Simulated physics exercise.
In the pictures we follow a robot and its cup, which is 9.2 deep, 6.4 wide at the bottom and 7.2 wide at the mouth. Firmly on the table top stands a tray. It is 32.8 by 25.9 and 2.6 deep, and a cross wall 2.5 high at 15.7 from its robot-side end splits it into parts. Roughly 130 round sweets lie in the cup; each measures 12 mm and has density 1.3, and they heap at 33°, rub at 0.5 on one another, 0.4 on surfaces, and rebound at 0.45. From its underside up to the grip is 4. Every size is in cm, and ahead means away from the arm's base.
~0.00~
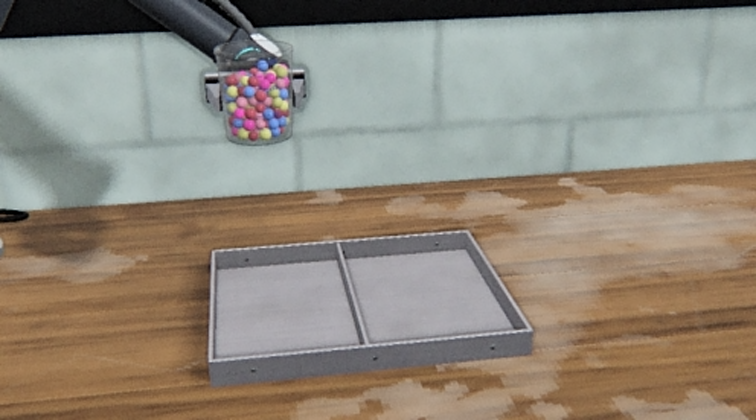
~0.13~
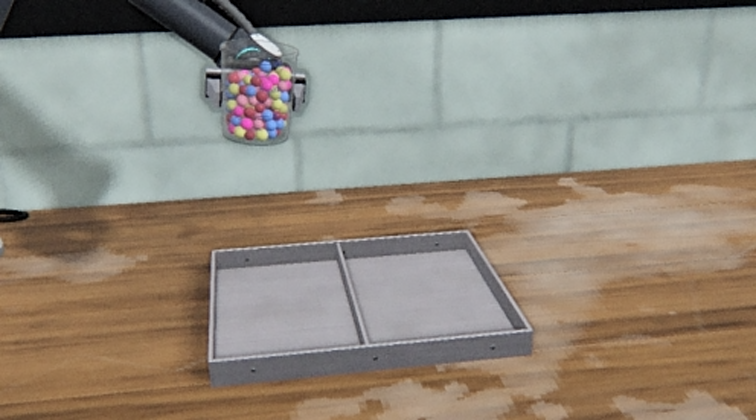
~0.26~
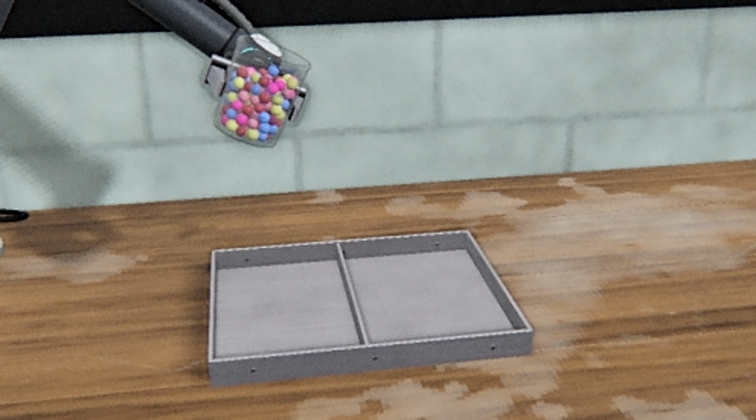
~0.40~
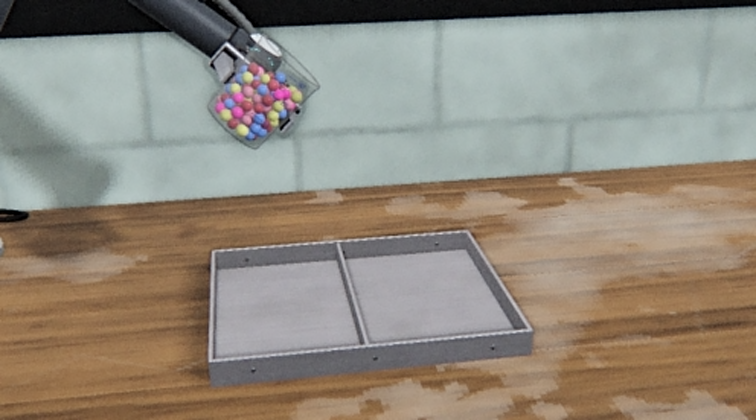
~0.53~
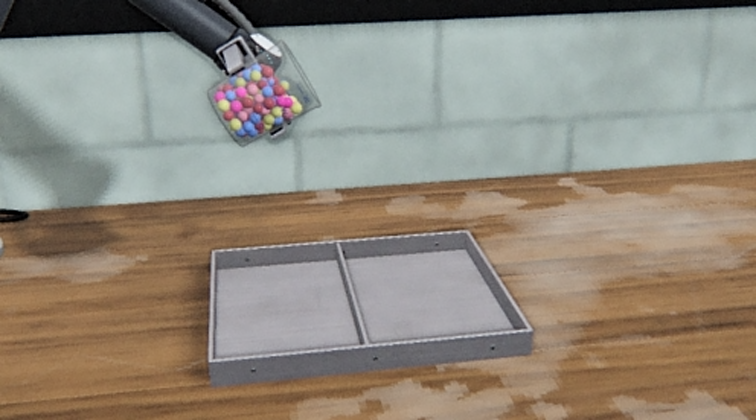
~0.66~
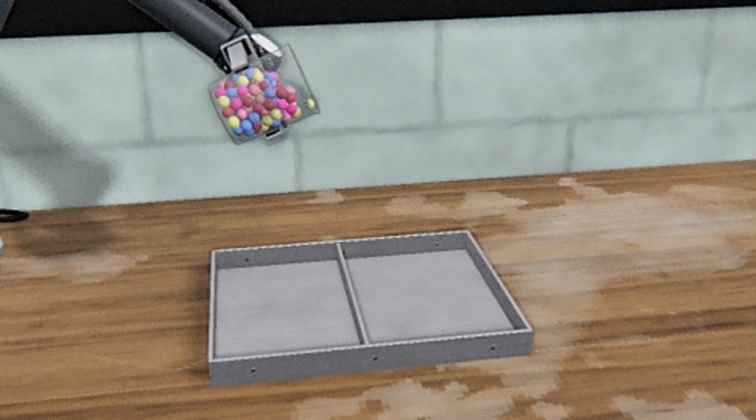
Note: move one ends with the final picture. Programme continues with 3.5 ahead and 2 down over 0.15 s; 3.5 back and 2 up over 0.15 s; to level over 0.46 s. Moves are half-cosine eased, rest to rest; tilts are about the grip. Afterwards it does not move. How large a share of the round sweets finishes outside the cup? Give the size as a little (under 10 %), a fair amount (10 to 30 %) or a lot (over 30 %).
A little.
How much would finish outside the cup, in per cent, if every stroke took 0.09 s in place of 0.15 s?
15 %.
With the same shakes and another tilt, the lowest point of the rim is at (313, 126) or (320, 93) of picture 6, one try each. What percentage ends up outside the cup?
First try about 25 per cent, second try about 0 per cent.
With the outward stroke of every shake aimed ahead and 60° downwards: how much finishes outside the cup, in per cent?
Result: Approx. 0 %.
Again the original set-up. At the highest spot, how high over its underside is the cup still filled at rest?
It reaches close to 8.5 cm in the end.
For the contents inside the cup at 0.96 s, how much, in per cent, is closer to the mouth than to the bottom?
Mouth half: Close to 40 per cent.
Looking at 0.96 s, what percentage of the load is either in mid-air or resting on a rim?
2 %.
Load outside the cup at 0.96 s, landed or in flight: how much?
Roughly 0 percent is out.
After 0.96 s, tilted 68° forward, highest piece 28 above the table; 129 in the cup, 3 in flight or on a rim.
After 1.27 s, tilted 17° forward, highest piece 30 above the table; 128 in the cup, 3 in the robot-side part, 1 in the far-side part.
After 1.62 s, level, highest piece 31 above the table; 128 in the cup, 3 in the robot-side part, 1 in the far-side part.
After 2.67 s, level, highest piece 31 above the table; 128 in the cup, 3 in the robot-side part, 1 in the far-side part.
At rest, 128 in the cup, 3 in the robot-side part, 1 in the far-side part. That is 3 % outside the cup.
